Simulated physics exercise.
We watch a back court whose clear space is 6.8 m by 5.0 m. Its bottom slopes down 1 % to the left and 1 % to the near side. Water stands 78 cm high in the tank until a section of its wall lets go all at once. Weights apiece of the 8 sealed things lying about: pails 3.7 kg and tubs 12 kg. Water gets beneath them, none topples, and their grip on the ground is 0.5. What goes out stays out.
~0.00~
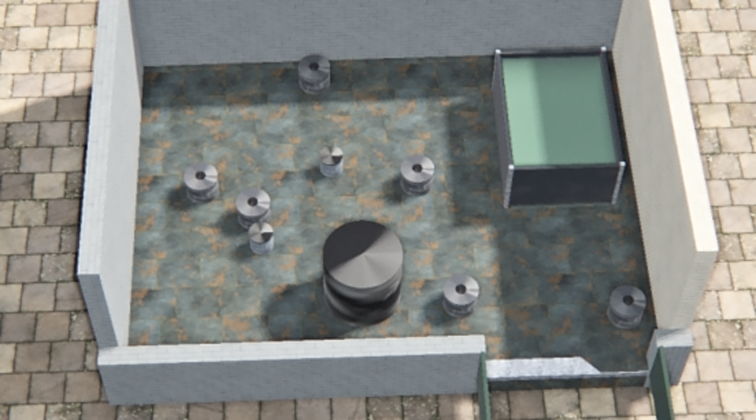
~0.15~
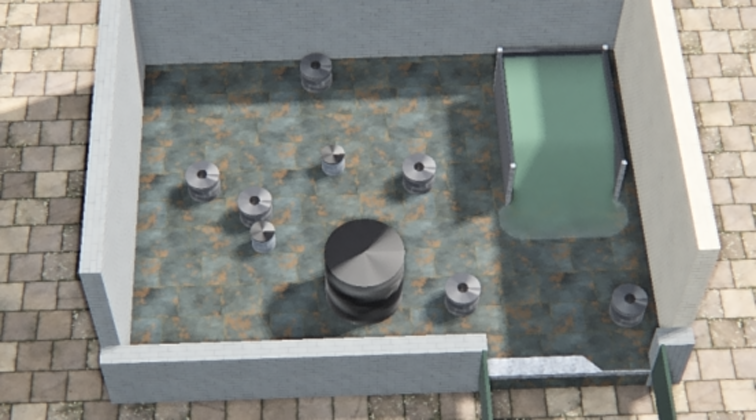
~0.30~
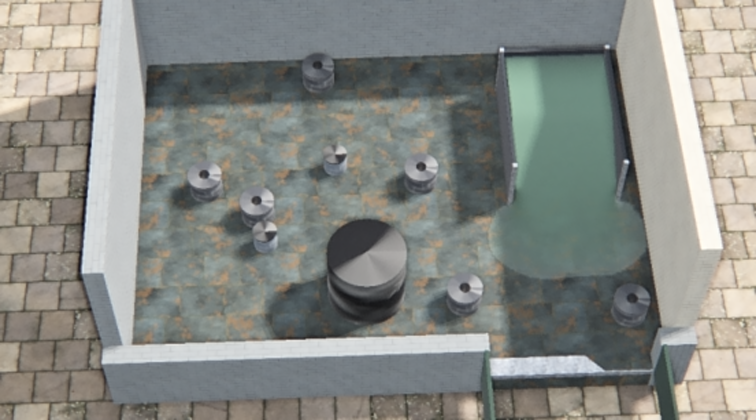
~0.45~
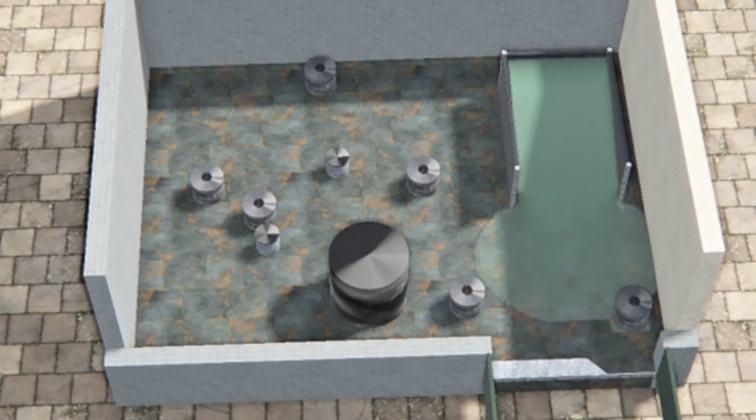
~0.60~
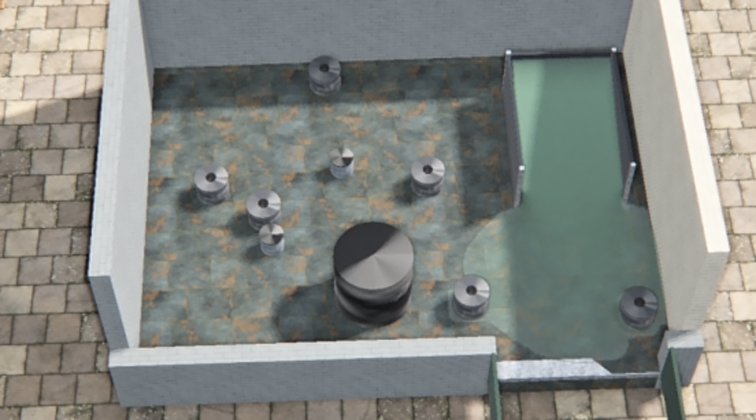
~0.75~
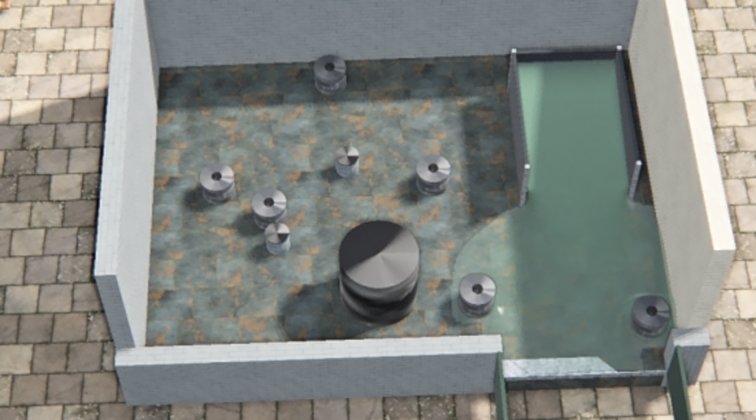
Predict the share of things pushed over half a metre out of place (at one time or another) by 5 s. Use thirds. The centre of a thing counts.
It is not even a third.
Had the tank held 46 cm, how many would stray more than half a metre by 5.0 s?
Then 2.
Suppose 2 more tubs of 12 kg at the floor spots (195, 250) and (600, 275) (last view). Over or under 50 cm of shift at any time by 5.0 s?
In turn: Short of it, over.
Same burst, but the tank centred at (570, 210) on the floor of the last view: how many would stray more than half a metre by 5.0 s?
Then 1.
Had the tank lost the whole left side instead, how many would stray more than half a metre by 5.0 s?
In that case 6 of them.
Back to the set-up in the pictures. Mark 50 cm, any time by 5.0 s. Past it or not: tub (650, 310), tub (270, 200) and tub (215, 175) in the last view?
In that order: More, less, short of it.
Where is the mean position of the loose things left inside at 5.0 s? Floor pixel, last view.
Around (300, 199).
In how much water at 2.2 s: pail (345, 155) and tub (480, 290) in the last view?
About 0 and 11 cm.
After 1.1 s 0 of 8 are over 50 cm from their spots; 1 afloat.
After 2.2 s 2 of 8 are over 50 cm from their spots; 0 afloat.
After 3.5 s 2 of 8 are over 50 cm from their spots; 0 afloat.
After 5.0 s 2 of 8 are over 50 cm from their spots, and 2 have been at some point; 0 afloat.
